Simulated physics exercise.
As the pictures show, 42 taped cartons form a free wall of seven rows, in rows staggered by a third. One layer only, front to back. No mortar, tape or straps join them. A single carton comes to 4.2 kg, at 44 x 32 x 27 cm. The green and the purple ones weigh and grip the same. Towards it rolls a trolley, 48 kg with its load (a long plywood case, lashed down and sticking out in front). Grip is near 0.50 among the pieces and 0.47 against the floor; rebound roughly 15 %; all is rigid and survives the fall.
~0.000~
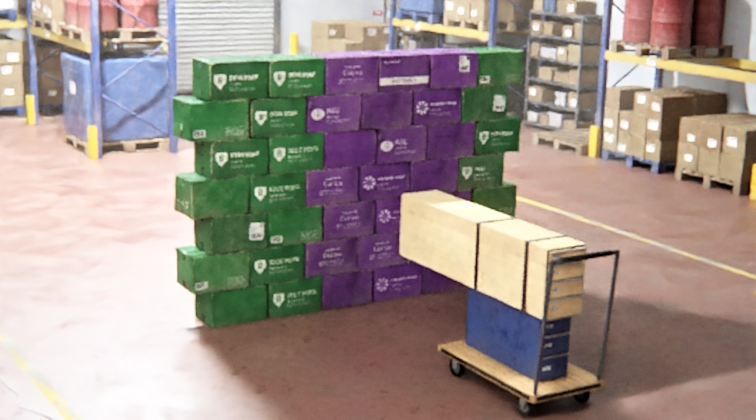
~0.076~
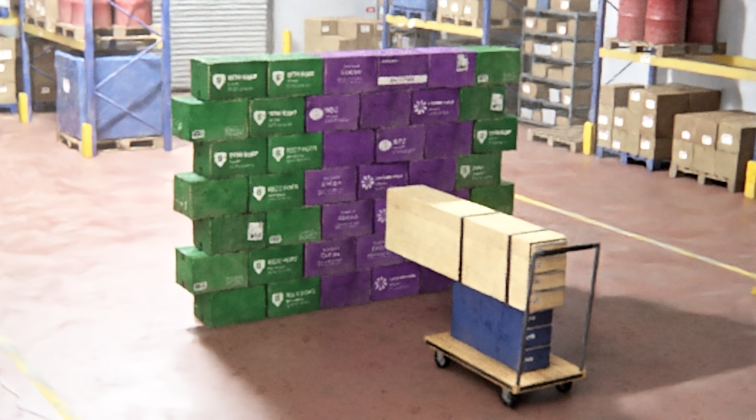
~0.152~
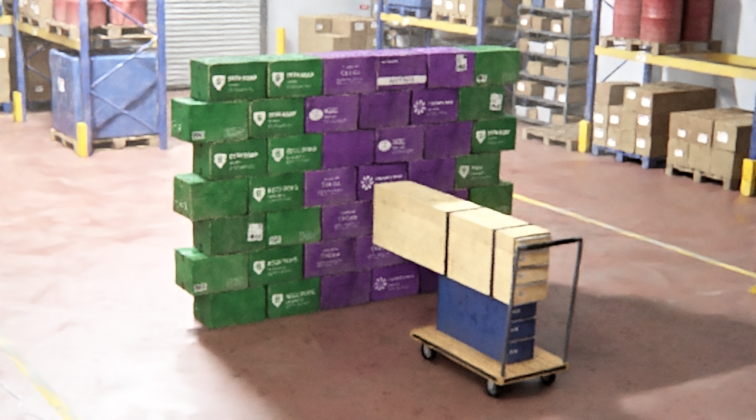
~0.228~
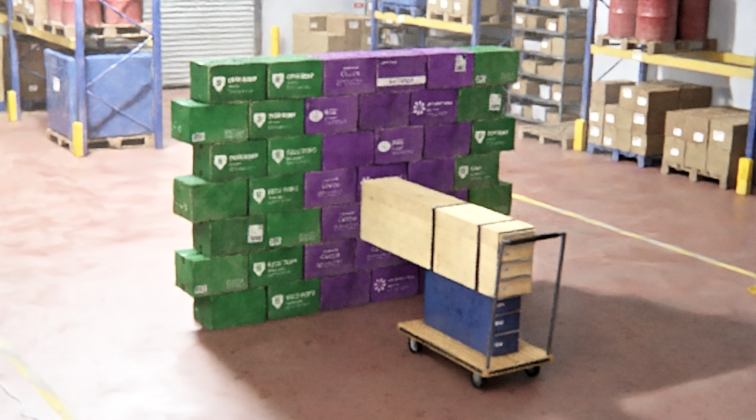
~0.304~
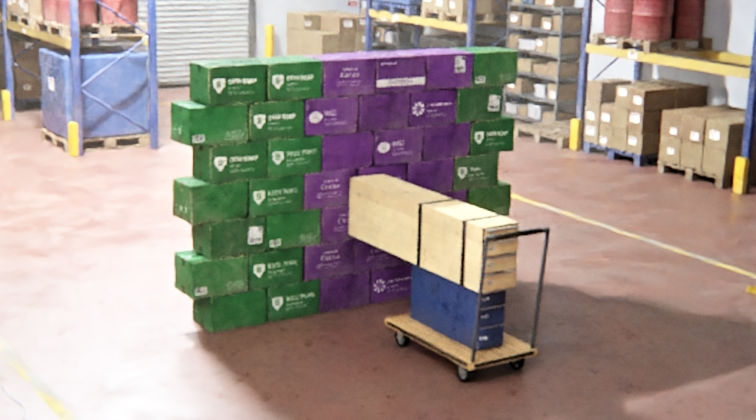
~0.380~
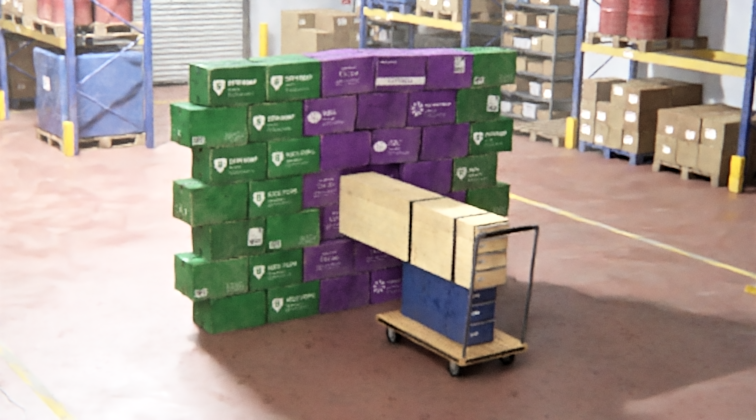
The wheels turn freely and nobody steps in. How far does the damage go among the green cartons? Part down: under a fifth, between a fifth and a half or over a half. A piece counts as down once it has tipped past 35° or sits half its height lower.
Ending down: Under a fifth.
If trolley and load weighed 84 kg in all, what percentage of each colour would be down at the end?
Then green 10, purple 60 per cent.
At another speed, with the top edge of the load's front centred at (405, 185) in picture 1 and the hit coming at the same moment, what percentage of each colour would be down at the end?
Then green 0, purple 0 per cent.
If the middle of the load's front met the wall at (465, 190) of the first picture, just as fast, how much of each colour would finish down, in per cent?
Then green 30, purple 40 per cent.
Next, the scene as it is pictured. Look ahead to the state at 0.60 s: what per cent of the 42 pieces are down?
By then 0 per cent.
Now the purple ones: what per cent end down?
Purple 0 per cent.
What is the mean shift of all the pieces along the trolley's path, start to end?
Some 5 cm on average.
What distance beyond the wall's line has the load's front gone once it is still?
About 25 cm past it.
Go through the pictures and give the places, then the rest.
In the first picture (pixels give the middle of a visible side; the camera moves round a little), load (405, 214) 72 cm short of the wall; top green carton (298, 78); top purple carton (353, 75); none has stirred.
In the second picture, load (391, 208) 54 cm short of the wall; top green carton (296, 78).
In the third picture, load (378, 204) 37 cm short of the wall; top green carton (296, 78).
In the fourth picture, load (366, 200) 20 cm short of the wall; top green carton (296, 80).
In the fifth picture, load (353, 196) 26 mm short of the wall; top green carton (296, 81).
In the sixth picture, load (344, 194) 9 cm into the wall's line; top green carton (294, 82); top purple carton (349, 76) 4° from how it stood; movement in 9 of them.
After 0.46 s, load 18 cm past the wall's line, still rolling; none of the 21 green cartons down (0 of 42 in all colours); top green carton unmoved.
After 0.60 s, load 26 cm past the wall's line, still rolling; none of the 21 green cartons down (0 of 42 in all colours); top green carton 51 mm from its place; top purple carton 7 cm from its place.
After 1.12 s, load 26 cm past the wall's line, still rolling; none of the 21 green cartons down (0 of 42 in all colours); top green carton 46 mm from its place; top purple carton 7 cm from its place.
In the end (1.8 s), load 23 cm past the wall's line, stopped; none of the 21 green cartons down (0 of 42 in all colours); top green carton 36 mm from its place; top purple carton 55 mm from its place. That is 0 per cent. From the last view, middles, top green carton near (280, 79), top purple carton near (334, 75).
